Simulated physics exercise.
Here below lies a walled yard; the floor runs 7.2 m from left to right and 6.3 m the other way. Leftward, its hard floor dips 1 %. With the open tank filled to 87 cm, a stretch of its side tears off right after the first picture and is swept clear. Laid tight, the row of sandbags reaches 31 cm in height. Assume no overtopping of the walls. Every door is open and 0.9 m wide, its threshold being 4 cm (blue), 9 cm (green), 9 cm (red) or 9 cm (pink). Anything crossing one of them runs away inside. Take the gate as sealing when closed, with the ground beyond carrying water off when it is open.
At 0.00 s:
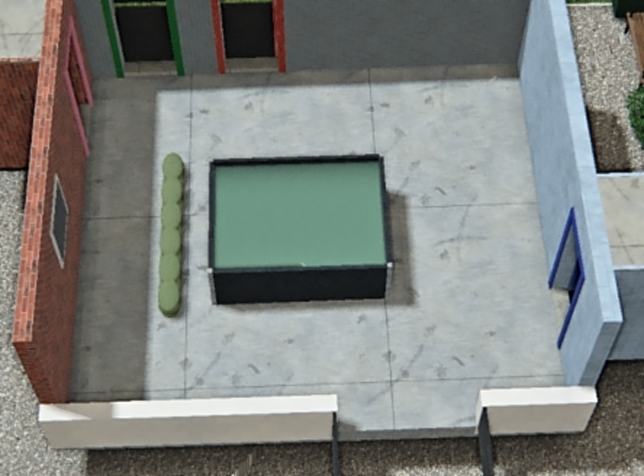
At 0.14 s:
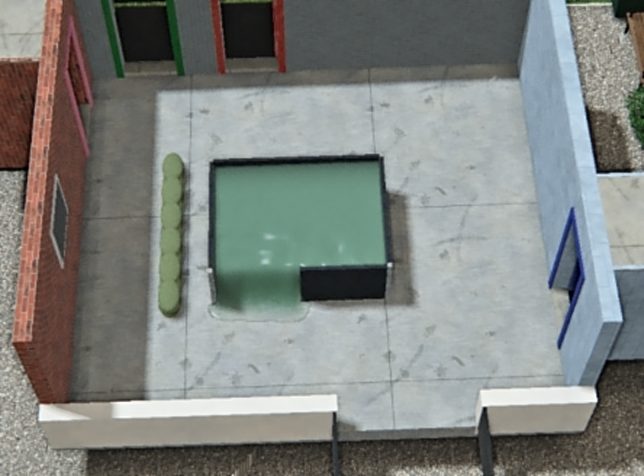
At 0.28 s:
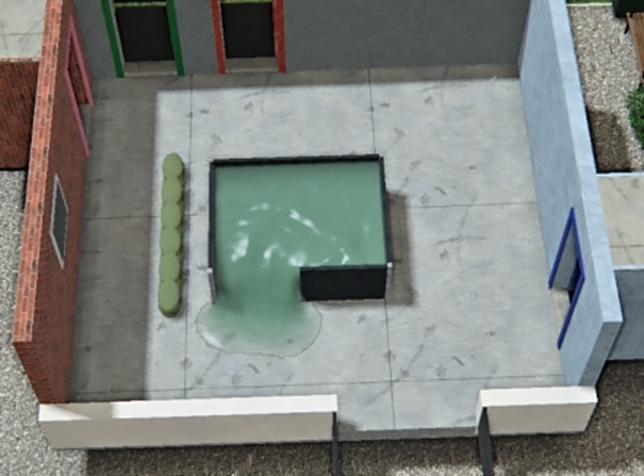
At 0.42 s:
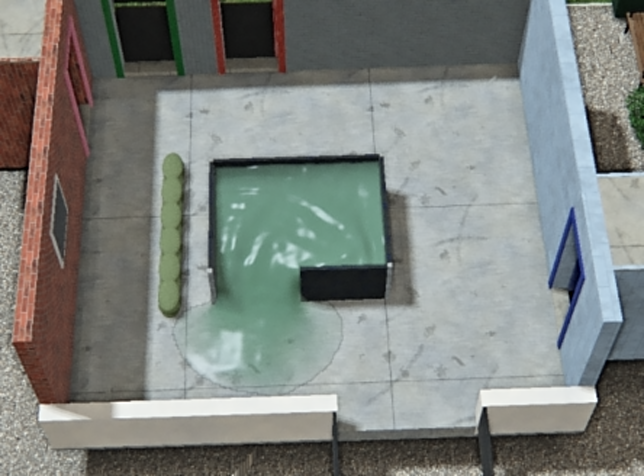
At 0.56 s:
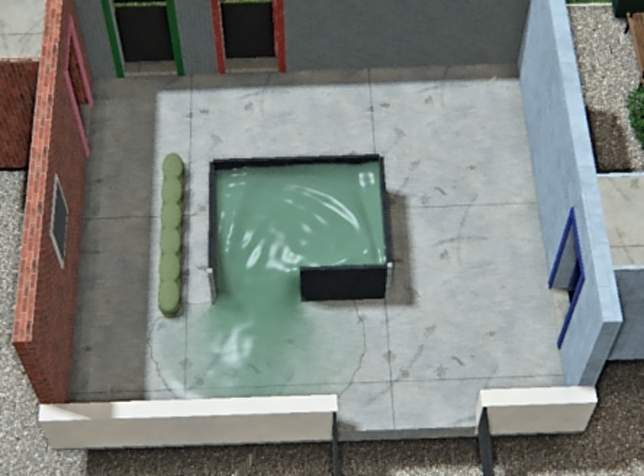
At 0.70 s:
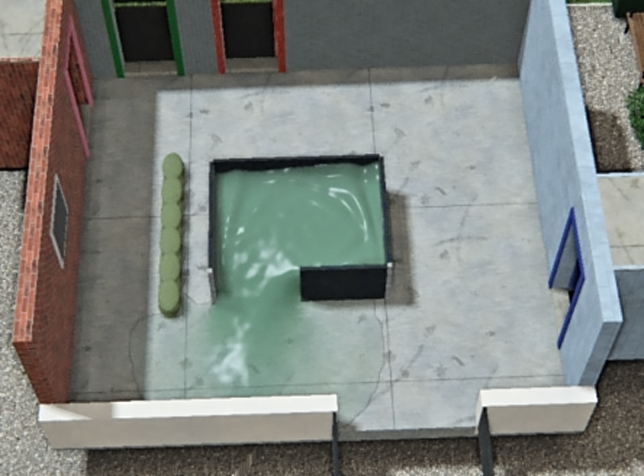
Green water pours from the tank's open front left side and spreads across the walled yard.
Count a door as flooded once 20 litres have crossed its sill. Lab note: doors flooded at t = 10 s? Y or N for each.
One by one: Blue door: The inflow ends up higher than the cap; green door: The inflow ends up higher than the cap; red door: The inflow ends up lower than the cap; pink door: The inflow ends up higher than the cap.
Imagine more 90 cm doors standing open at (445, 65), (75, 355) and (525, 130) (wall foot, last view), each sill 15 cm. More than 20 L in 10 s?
Door 1: Lower; door 2: Higher; door 3: Lower.
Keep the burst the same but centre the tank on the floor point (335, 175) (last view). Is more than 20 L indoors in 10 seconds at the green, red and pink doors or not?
For the green door, the amount is too high; for the red door, the amount is acceptable; for the pink door, the amount is too high.
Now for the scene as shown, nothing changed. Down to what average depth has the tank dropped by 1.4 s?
57 cm.
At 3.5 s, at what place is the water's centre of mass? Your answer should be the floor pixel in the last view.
Near (248, 297).
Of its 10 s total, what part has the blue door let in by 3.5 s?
Around 20 percent.
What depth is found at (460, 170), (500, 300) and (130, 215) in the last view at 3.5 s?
Reading - approx. 0 / 2 / 6 cm.
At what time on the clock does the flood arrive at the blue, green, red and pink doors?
The front reaches blue at 2.8 s, green at 3.4 s, red at 4.0 s, pink at 2.8 s.
After 1.4 s water covers 20 % of the floor and is deepest (56 cm) near (244, 407); blue door not reached, green door not reached, red door not reached, pink door not reached.
After 2.2 s water covers 30 % of the floor and is deepest (59 cm) near (69, 426); blue door not reached, green door not reached, red door not reached, pink door not reached.
After 3.5 s water covers 55 % of the floor and is deepest (38 cm) near (69, 426); blue door 12 cm at the sill, 20 L in, green door 14 cm at the sill, 0 L in, red door not reached, pink door 4 cm at the sill, 0 L in.
After 6.0 s water covers 80 % of the floor and is deepest (28 cm) near (93, 88); blue door 9 cm at the sill, 68 L in, green door 24 cm at the sill, 261 L in, red door 6 cm at the sill, 0 L in, pink door 15 cm at the sill, 19 L in.
After 10.0 s water covers 95 % of the floor and is deepest (17 cm) near (93, 88); blue door 5 cm at the sill, 96 L in, green door 15 cm at the sill, 427 L in, red door 7 cm at the sill, 0 L in, pink door 13 cm at the sill, 79 L in.
